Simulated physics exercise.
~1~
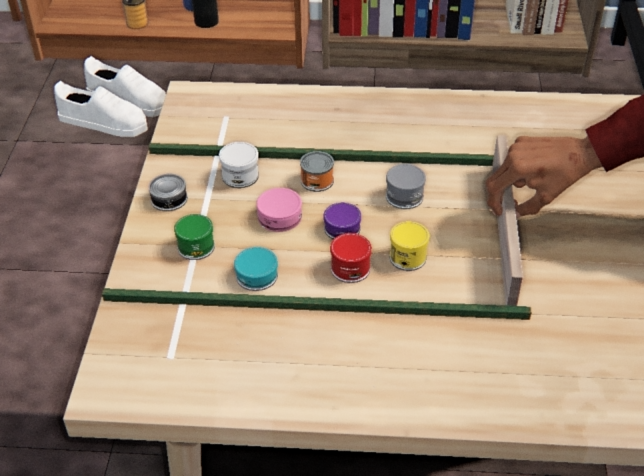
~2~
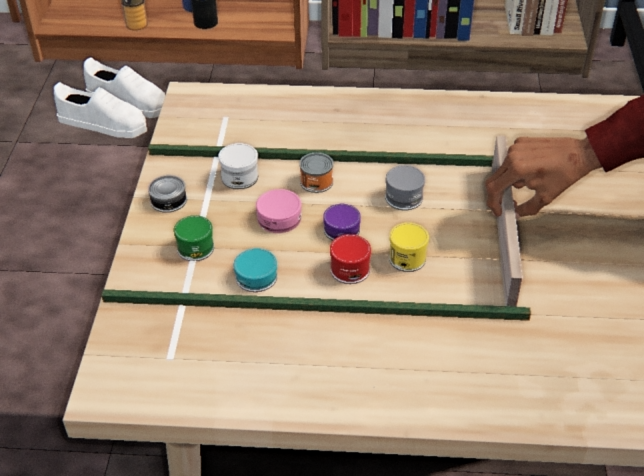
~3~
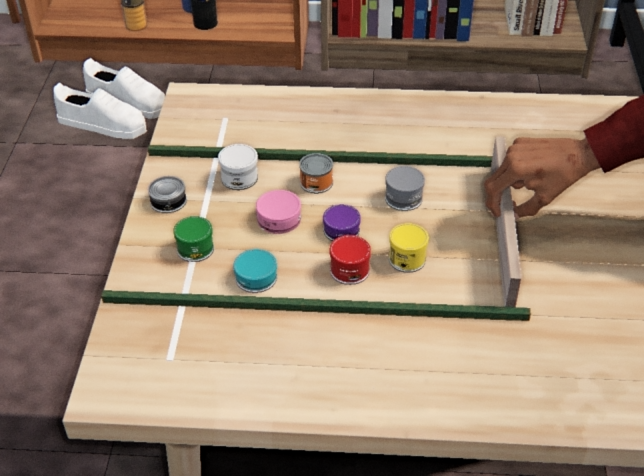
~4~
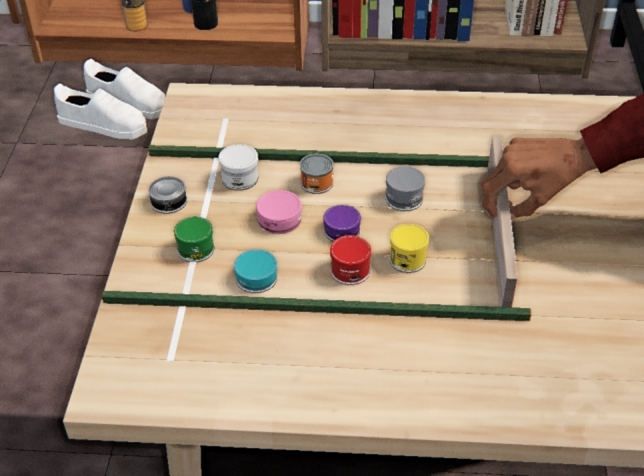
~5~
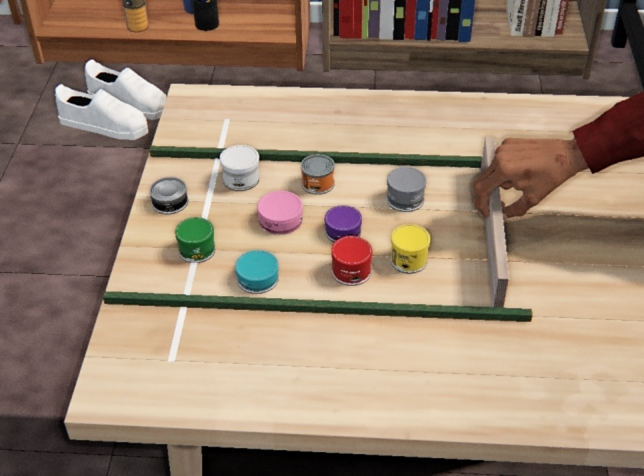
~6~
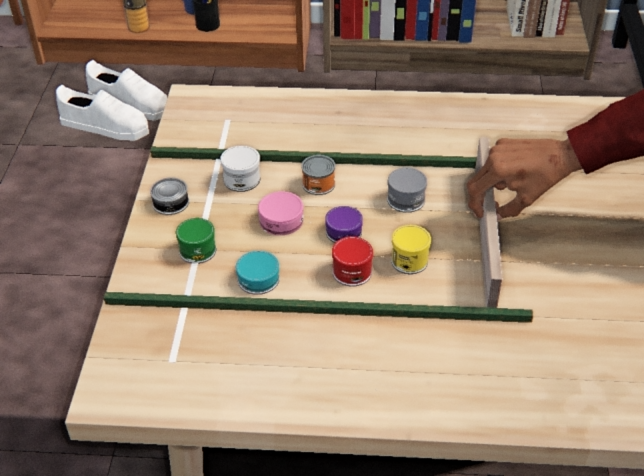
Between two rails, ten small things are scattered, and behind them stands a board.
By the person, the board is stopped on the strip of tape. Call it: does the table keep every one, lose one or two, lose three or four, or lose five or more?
It loses one or two.
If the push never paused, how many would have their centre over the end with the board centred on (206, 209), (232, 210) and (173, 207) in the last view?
Per position: 1 / 0 / 5.
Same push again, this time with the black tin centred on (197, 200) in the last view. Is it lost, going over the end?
From there it falls.
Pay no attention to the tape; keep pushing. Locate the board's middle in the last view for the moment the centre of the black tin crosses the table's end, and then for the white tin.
The middle is at (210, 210) when it's the black tin, and at (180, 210) when it's the white tin.
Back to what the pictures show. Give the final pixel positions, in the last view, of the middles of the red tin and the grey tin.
One is at about (172, 263), the other at about (191, 186).
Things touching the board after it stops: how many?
All in all, 5.
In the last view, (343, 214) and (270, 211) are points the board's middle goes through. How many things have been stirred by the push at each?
First 5, after that 8.
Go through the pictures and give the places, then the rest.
The first picture shows black tin (168, 193); green tin (195, 237); white tin (239, 165); board (506, 217); tape (202, 222).
The second picture shows green tin (194, 238); red tin (350, 259).
The third picture shows white tin (239, 167); pink tub (279, 212).
The fourth picture shows black tin (168, 195); purple pot (342, 224).
The fifth picture shows green tin (196, 240); turquoise tin (257, 272).
The sixth picture shows black tin (170, 196); green tin (197, 241); white tin (241, 169); board (488, 219); tape (204, 225).
Soon after, none off yet; black tin at rest near (170, 196); green tin at rest near (197, 241); white tin at rest near (241, 169).
In the end, the number that fall off is one or two; gone, black tin.
